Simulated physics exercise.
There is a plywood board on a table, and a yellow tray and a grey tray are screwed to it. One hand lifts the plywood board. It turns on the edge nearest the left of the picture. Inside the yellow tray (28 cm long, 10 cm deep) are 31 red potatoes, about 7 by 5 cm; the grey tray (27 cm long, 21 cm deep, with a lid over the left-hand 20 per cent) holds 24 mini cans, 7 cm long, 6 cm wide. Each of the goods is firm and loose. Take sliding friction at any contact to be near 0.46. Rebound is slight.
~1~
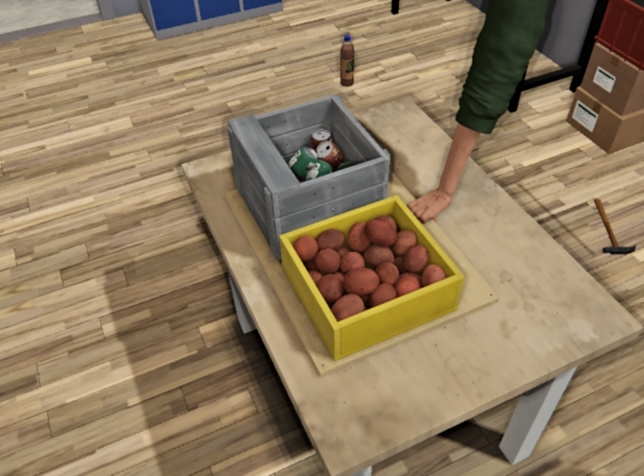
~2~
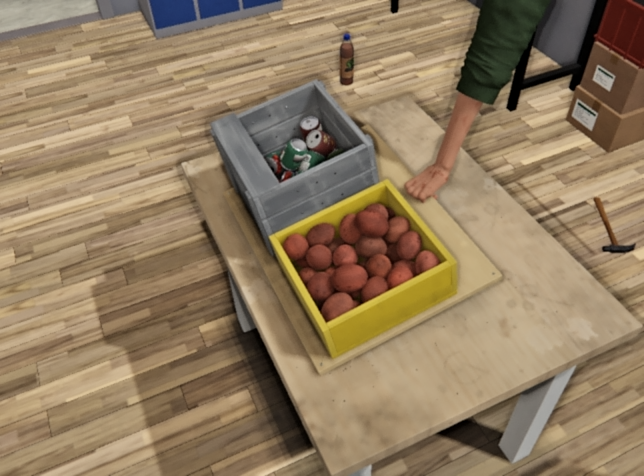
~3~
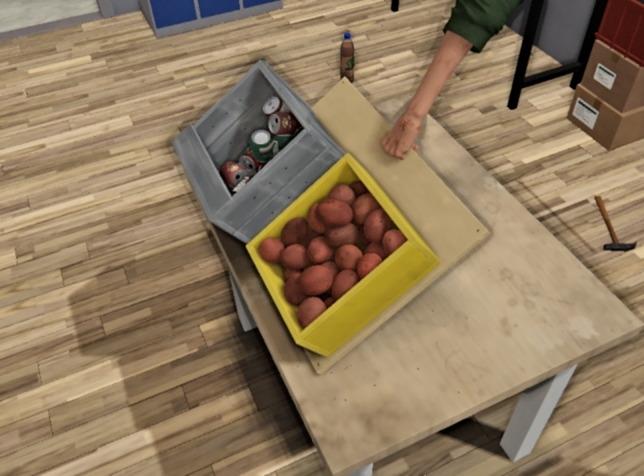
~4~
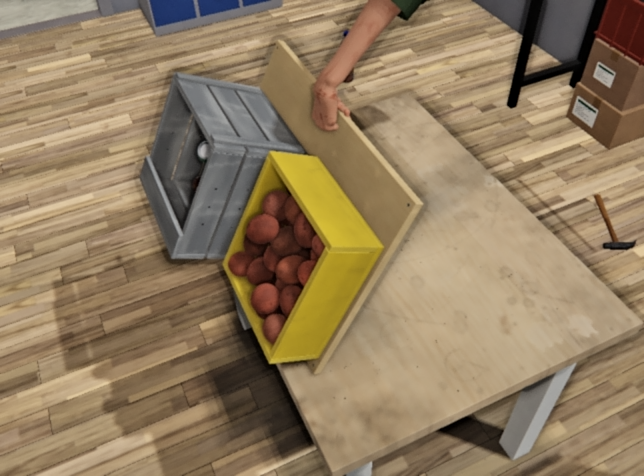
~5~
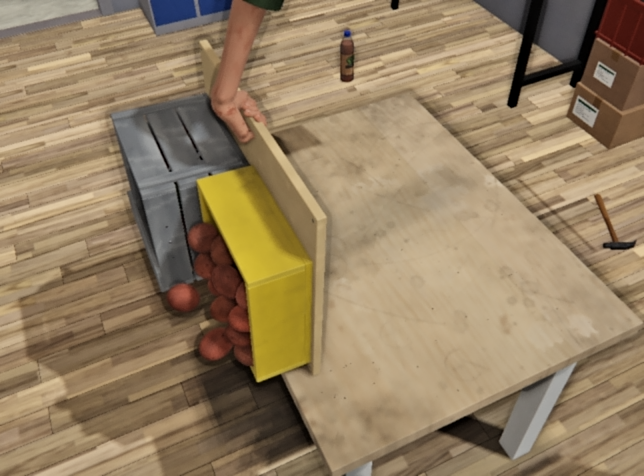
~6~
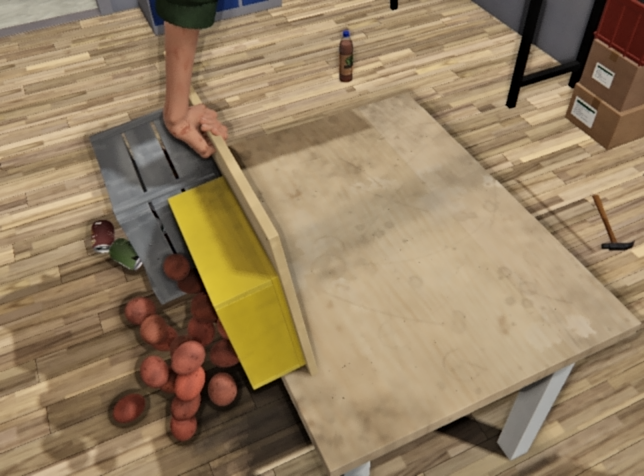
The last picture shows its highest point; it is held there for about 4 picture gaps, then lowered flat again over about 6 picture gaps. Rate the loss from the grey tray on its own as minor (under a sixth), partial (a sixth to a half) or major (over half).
Partial - a sixth to a half.
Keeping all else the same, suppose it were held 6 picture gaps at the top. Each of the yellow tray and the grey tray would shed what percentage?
Yellow tray 100%, grey tray 30%.
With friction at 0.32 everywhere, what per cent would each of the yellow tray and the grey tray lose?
Yellow tray 90, grey tray 40 per cent.
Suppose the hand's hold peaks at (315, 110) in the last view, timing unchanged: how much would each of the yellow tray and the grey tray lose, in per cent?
Yellow tray 20 %, grey tray 0 %.
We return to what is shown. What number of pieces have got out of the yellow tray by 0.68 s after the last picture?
At that moment the yellow tray count out stands near 30.
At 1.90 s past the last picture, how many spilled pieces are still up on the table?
Near 0, give or take.
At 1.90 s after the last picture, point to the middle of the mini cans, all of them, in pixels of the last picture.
Pixel (278, 196), give or take.
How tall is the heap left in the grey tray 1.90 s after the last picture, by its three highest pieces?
I'd say some 13 cm high.
Then, 0.30 s after the last picture, tilt 97°; yellow tray 6 in, 25 out and grey tray 19 in, 5 out.
Then, 0.68 s after the last picture, tilt 84°; yellow tray 3 in, 28 out and grey tray 17 in, 7 out.
Then, 1.22 s after the last picture, tilt 3°; yellow tray 2 in, 29 out and grey tray 17 in, 7 out.
Final count (1.90 s after the last picture), yellow tray 2 in, 29 out and grey tray 17 in, 7 out. Asked share, 7 of 24, 29 per cent.
